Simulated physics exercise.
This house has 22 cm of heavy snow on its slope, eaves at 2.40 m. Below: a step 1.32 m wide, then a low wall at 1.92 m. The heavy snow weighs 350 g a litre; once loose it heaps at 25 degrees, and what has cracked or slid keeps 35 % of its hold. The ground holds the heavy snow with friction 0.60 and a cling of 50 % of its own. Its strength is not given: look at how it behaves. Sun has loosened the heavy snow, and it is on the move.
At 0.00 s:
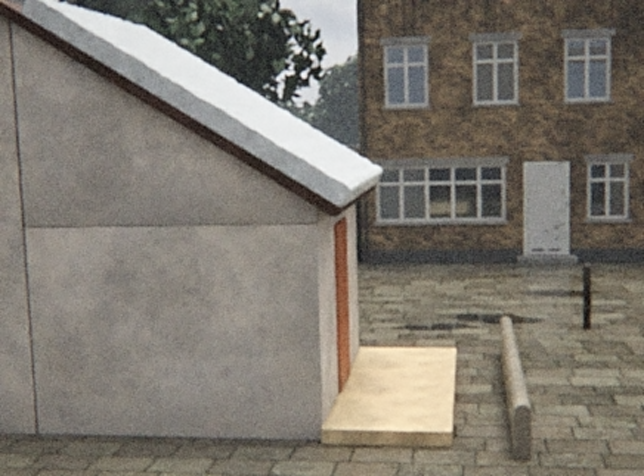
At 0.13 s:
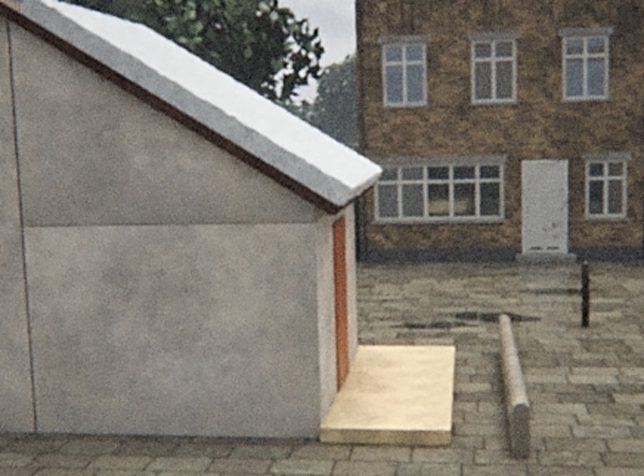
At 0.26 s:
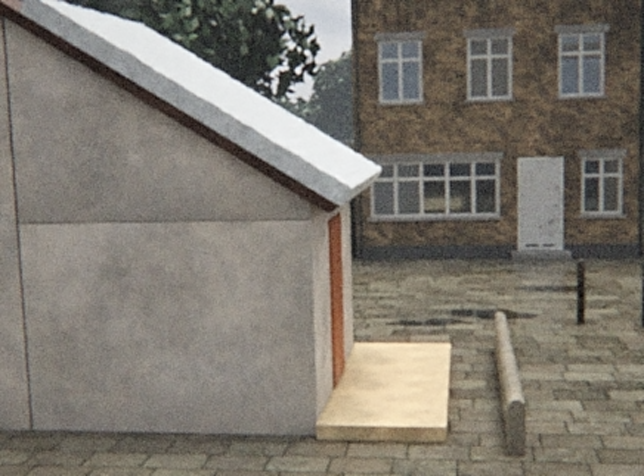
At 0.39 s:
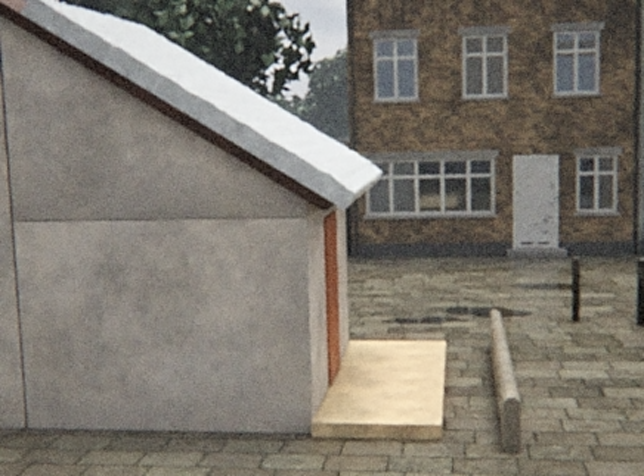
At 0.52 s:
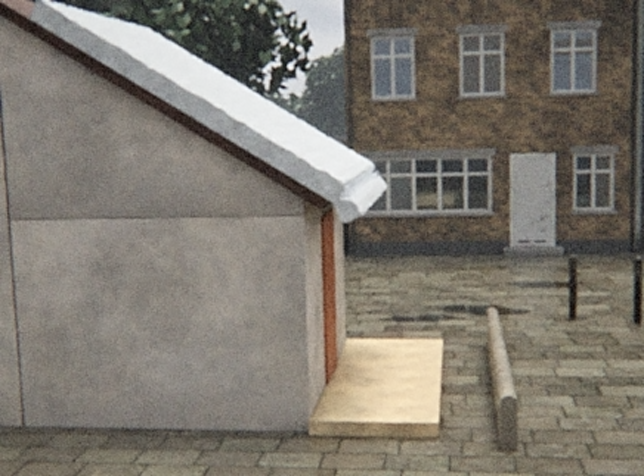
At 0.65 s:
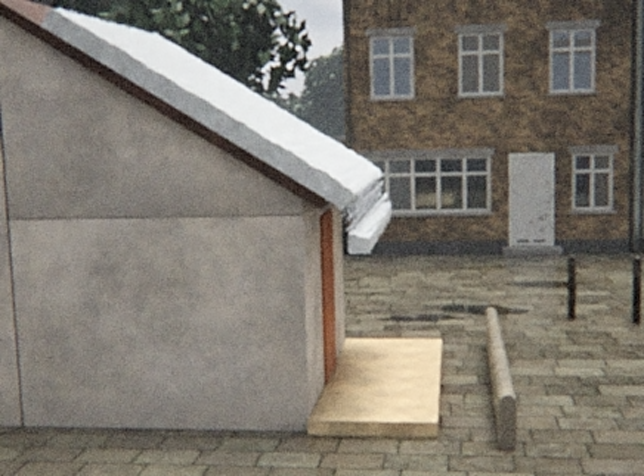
Snow slides down the sloping roof to the right, its front edge cracking past the eaves.
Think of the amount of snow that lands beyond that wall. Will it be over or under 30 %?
The amount of snow that lands beyond that wall is under 30 %.
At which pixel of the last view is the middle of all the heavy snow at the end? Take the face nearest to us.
Near (492, 414).
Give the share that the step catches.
Near 30 %.
By 1.08 s, 80 % is still on the roof and 0 % is past the low wall.
By 1.59 s, 43 % is still on the roof and 0 % is past the low wall.
By 2.09 s, none is still on the roof and 8 % is past the low wall.
By 2.60 s, none is still on the roof and 24 % is past the low wall.
By 3.20 s, at the end, none is still on the roof and 24 % is past the low wall.
